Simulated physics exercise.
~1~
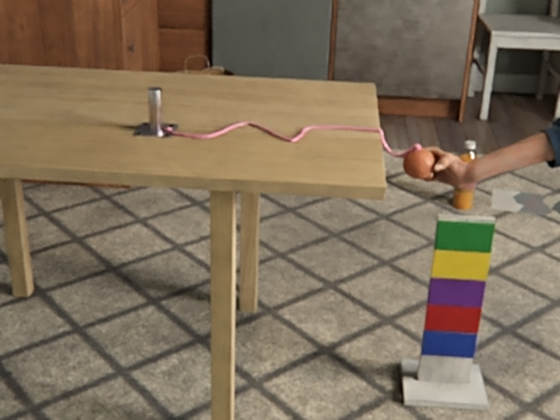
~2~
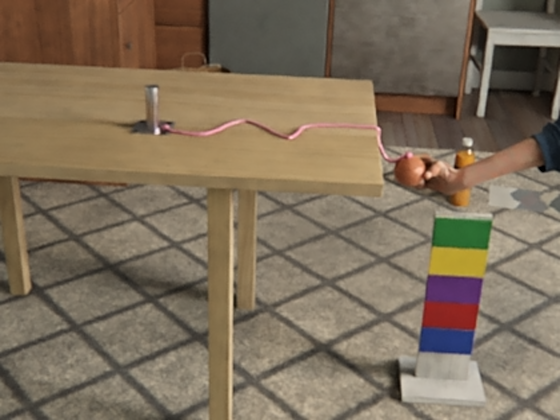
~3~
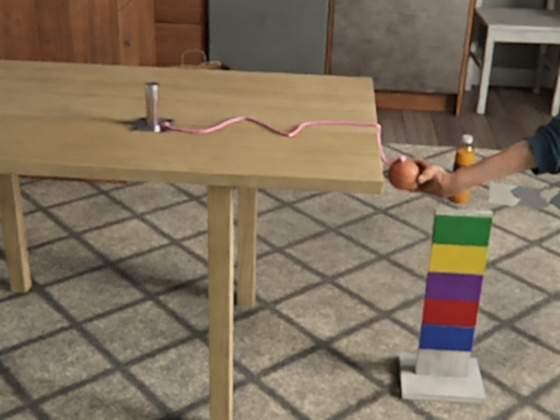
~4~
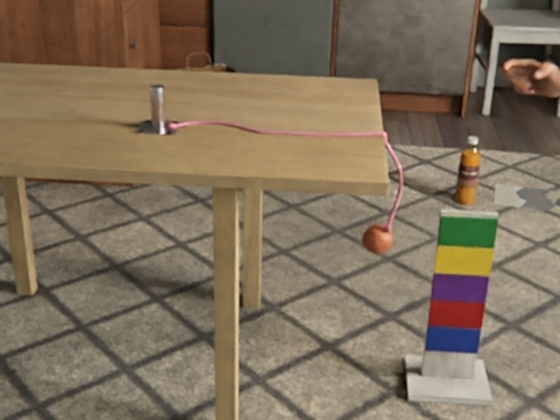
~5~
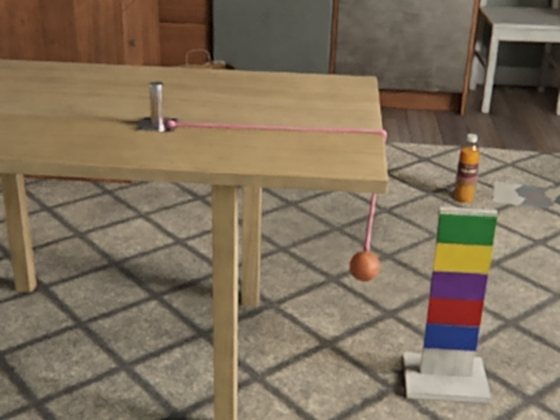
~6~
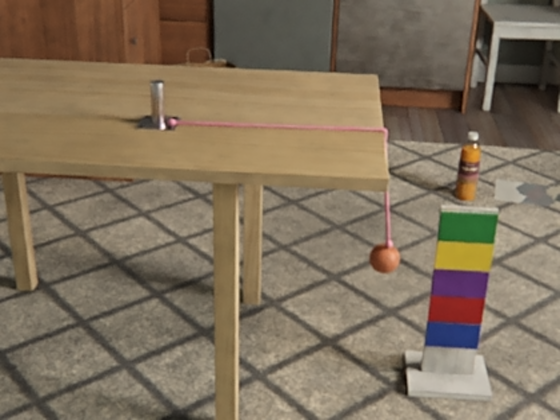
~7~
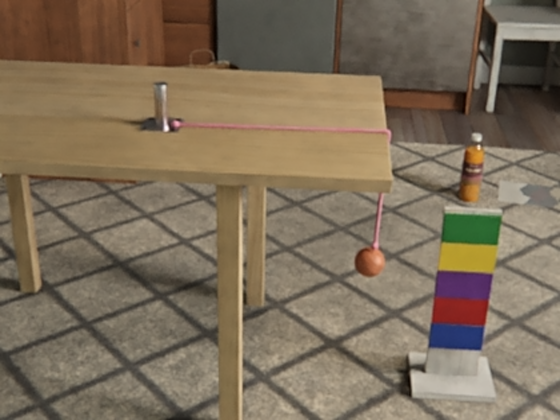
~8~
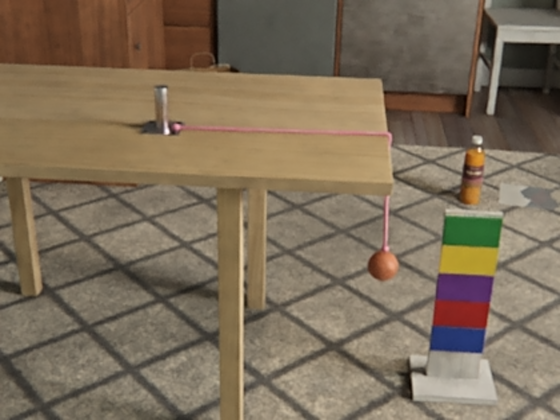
An orange tied by a pink lead to a post on a table is held past the edge by a hand, which eases it left and lets go; it drops, swings slightly, and ends hanging level with the yellow band of the nearby colour scale.
